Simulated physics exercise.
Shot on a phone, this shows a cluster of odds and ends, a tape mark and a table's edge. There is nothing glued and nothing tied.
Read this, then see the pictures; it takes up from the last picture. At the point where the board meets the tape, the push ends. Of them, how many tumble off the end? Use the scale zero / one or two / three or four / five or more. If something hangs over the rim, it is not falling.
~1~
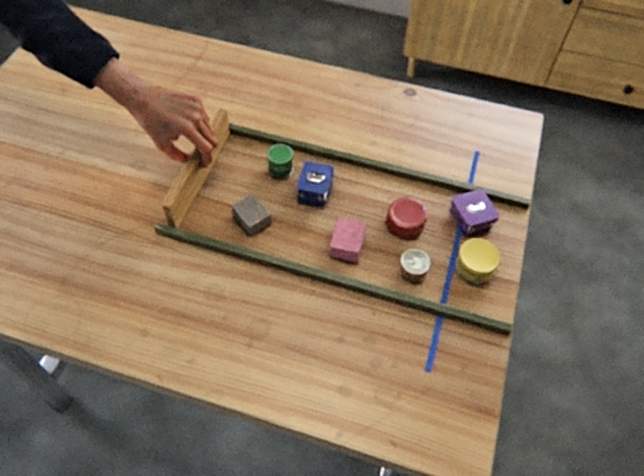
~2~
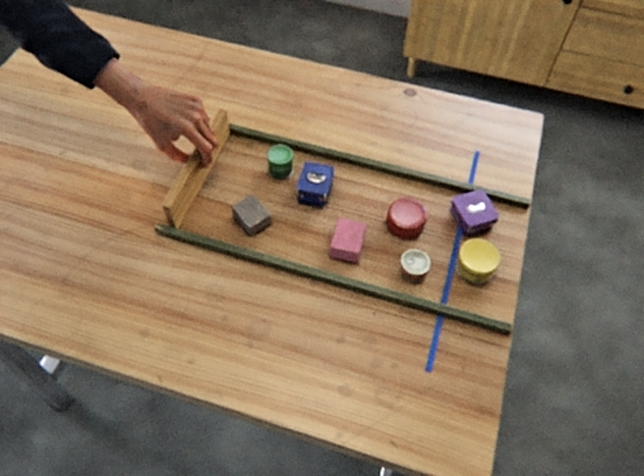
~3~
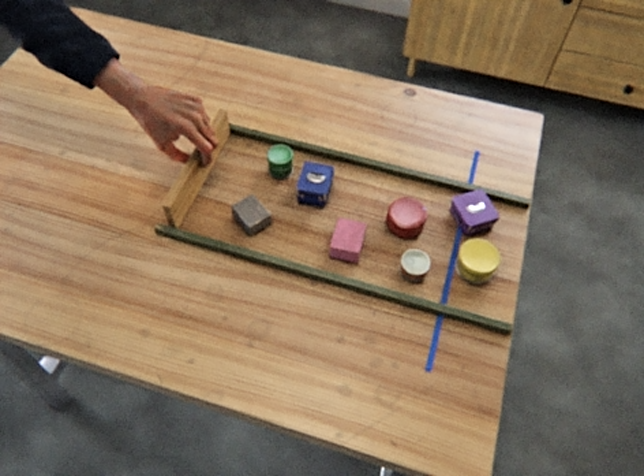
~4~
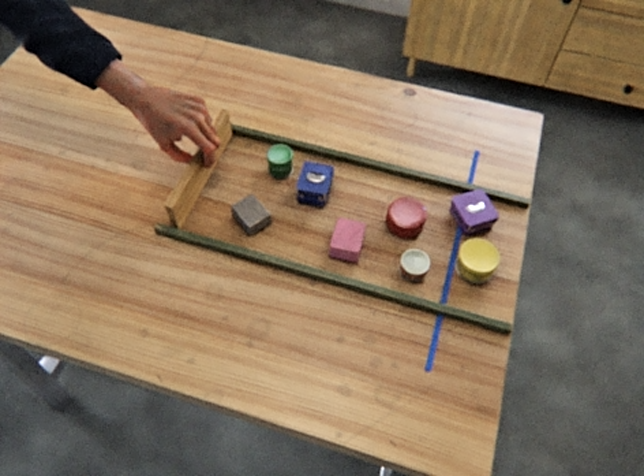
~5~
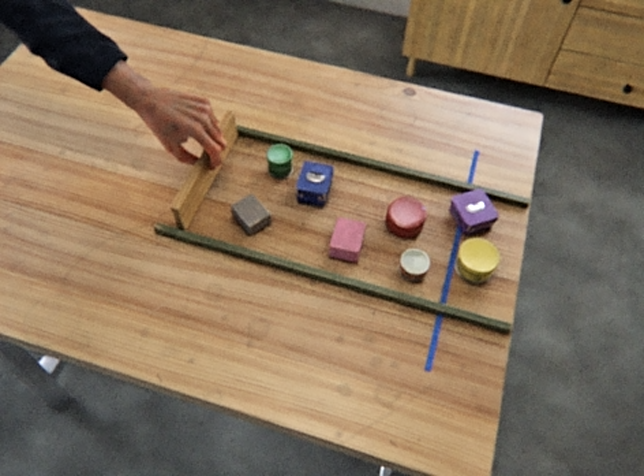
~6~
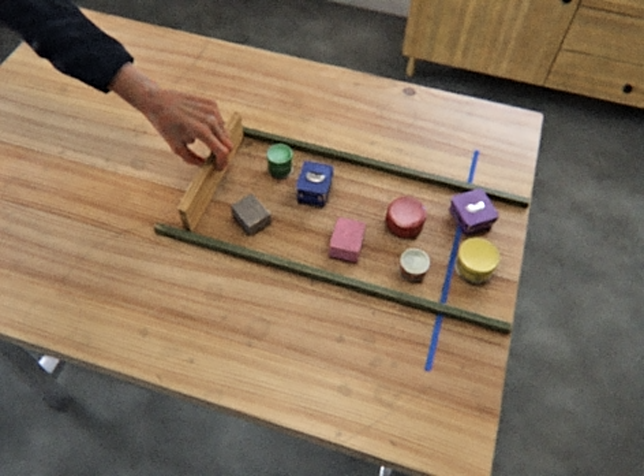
On that scale it is one or two.
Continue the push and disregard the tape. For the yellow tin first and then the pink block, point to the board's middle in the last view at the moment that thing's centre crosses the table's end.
For the yellow tin, about (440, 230); for the pink block, about (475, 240).
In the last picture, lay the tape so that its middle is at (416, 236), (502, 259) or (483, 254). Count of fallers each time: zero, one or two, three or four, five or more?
So in that order I'd say no fall at all; five or over; 5 or more.
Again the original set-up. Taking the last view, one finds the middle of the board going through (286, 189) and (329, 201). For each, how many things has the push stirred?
Tally: First 3; then 4.
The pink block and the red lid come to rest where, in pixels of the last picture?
They finish at roughly (501, 283) and (516, 249) respectively.
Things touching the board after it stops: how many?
The count is 3.
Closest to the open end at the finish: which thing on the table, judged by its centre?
Red lid.
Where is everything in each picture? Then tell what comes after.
In the first picture, yellow tin (477, 261); purple case (473, 213); orange tin (414, 266); board (199, 166); tape (456, 247).
In the second picture, purple case (473, 214); red lid (407, 218).
In the third picture, orange tin (414, 266); pink block (348, 240).
In the fourth picture, yellow tin (477, 261); green tin (280, 162).
In the fifth picture, purple case (473, 213); grey block (251, 214).
In the sixth picture, yellow tin (477, 261); purple case (473, 213); orange tin (414, 265); board (213, 170); tape (456, 247).
A little later, none off yet; yellow tin at rest near (477, 261); purple case at rest near (473, 213); orange tin at rest near (414, 265).
Next, none off yet; yellow tin at rest near (477, 261); purple case at rest near (473, 213); orange tin shifted about its own width near (440, 273).
When it is over, the number that fall off is one or two; down, orange tin and yellow tin.
